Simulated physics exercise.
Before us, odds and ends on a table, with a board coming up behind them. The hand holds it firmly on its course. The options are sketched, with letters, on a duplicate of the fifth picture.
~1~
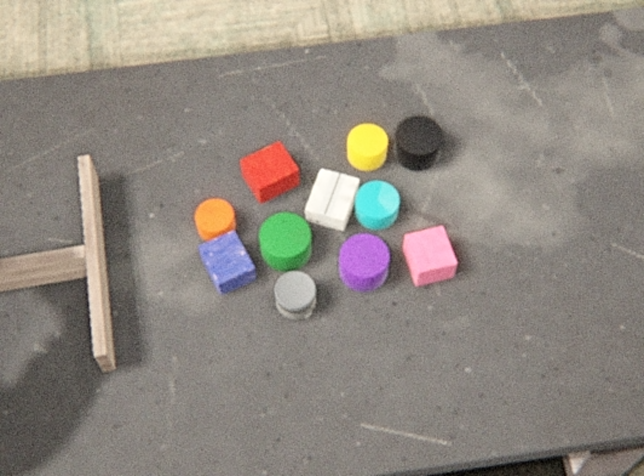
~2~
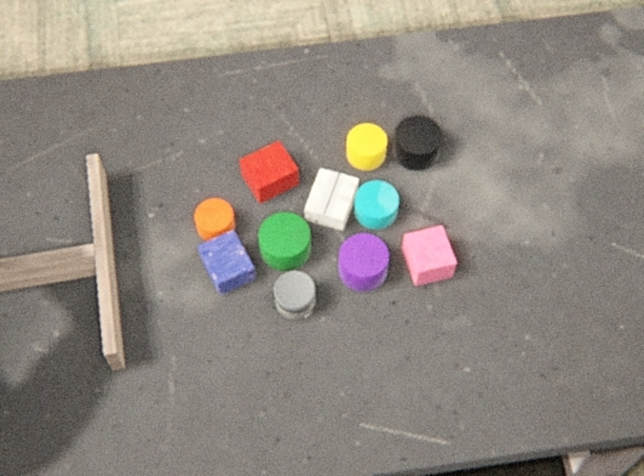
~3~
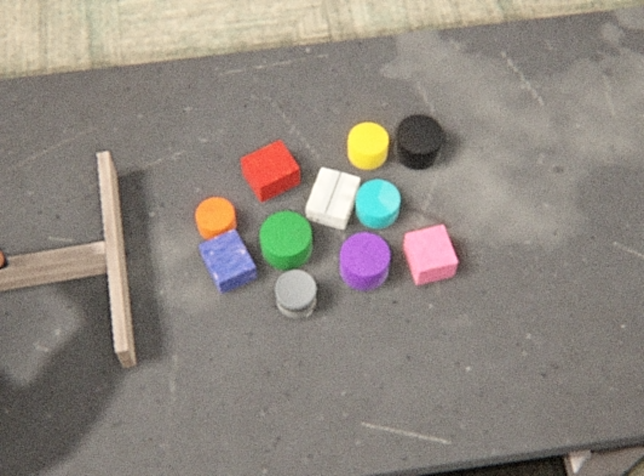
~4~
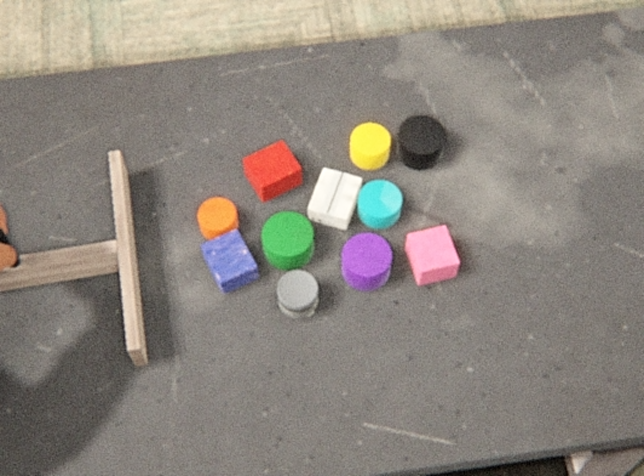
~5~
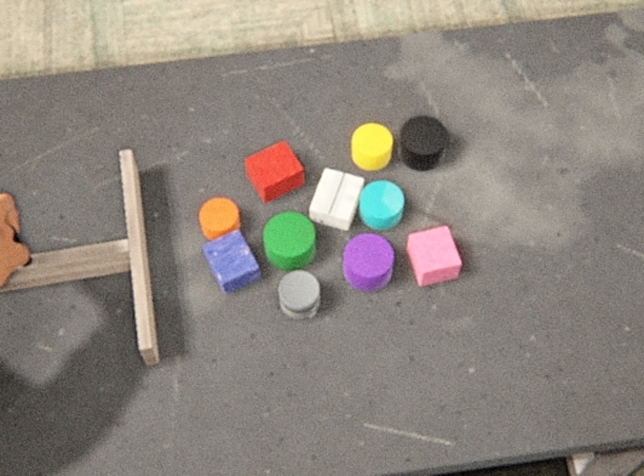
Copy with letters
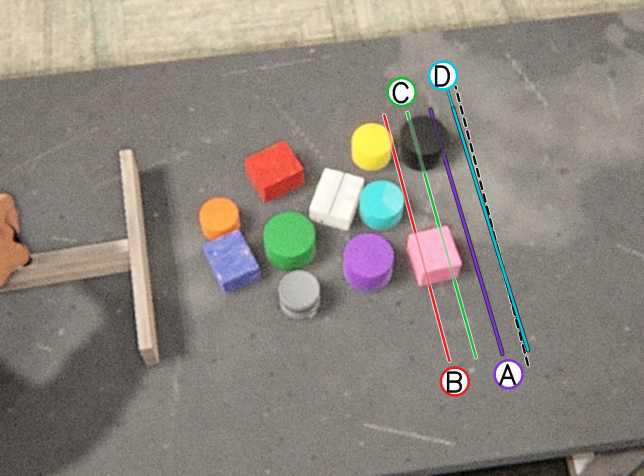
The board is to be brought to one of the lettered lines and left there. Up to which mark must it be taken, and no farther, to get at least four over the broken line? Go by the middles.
C is the first line that does it.
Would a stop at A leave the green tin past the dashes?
Yes.
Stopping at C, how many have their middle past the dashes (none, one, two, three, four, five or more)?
It has five or more across.
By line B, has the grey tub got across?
By then, no.
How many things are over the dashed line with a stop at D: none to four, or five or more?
It has five or more across.
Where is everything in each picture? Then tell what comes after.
Grey tub (295, 296); orange tin (215, 221); yellow pot (368, 148), in the first picture.
Board (100, 248); purple pot (364, 263), in the second picture.
Board (112, 246); green tin (286, 241), in the third picture.
Board (124, 244); turquoise tin (379, 205), in the fourth picture.
Board (135, 244); black pot (423, 144); red block (274, 172); grey tub (299, 295), in the fifth picture.
On the marked copy, A at (464, 223); B at (415, 230); C at (439, 226); D at (488, 220); the dashed line at (489, 215).
Following C. Soon after the start, board (245, 230); black pot (423, 144); pink block (434, 256); none across.
Later, board (354, 217); black pot (446, 142); pink block (473, 253); none across.
In the end, board (438, 206); pink block (556, 243); turquoise tin (533, 189); six across.
As for the rest, A gets six across, but is farther than needed; B gets only three across; D gets eleven across, but is farther than needed.
